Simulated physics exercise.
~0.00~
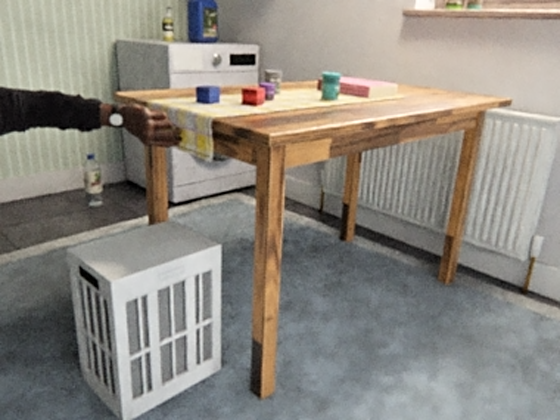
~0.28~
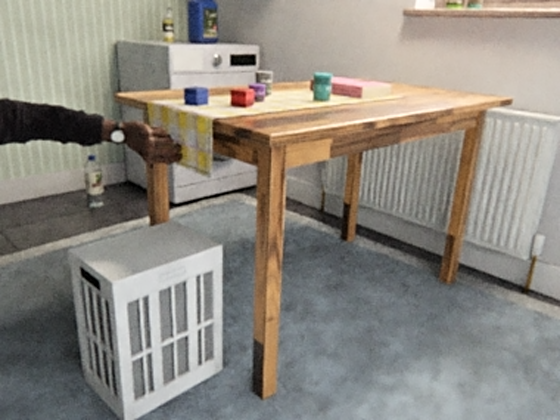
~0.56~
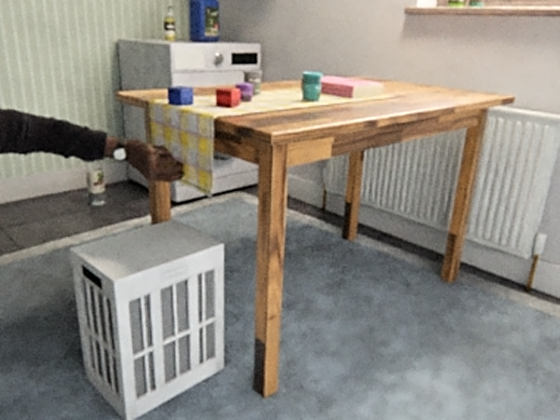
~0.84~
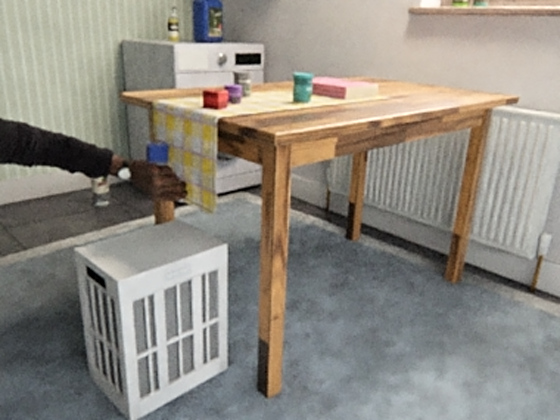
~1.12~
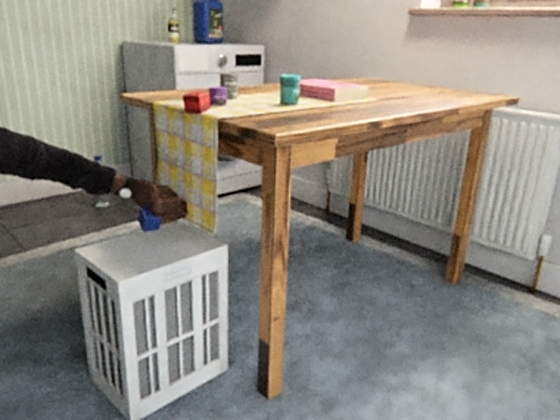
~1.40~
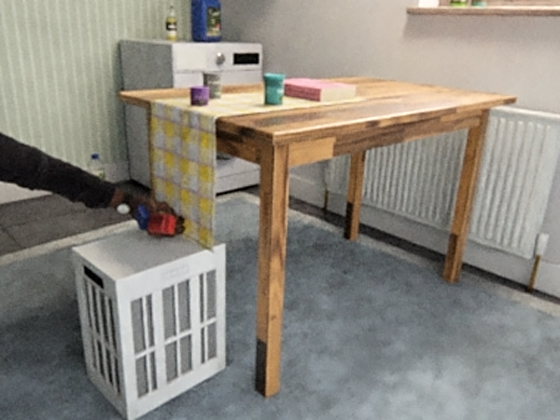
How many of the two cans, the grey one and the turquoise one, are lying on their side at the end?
None of them are, as the grey can and the turquoise can are both still standing upright on the table.
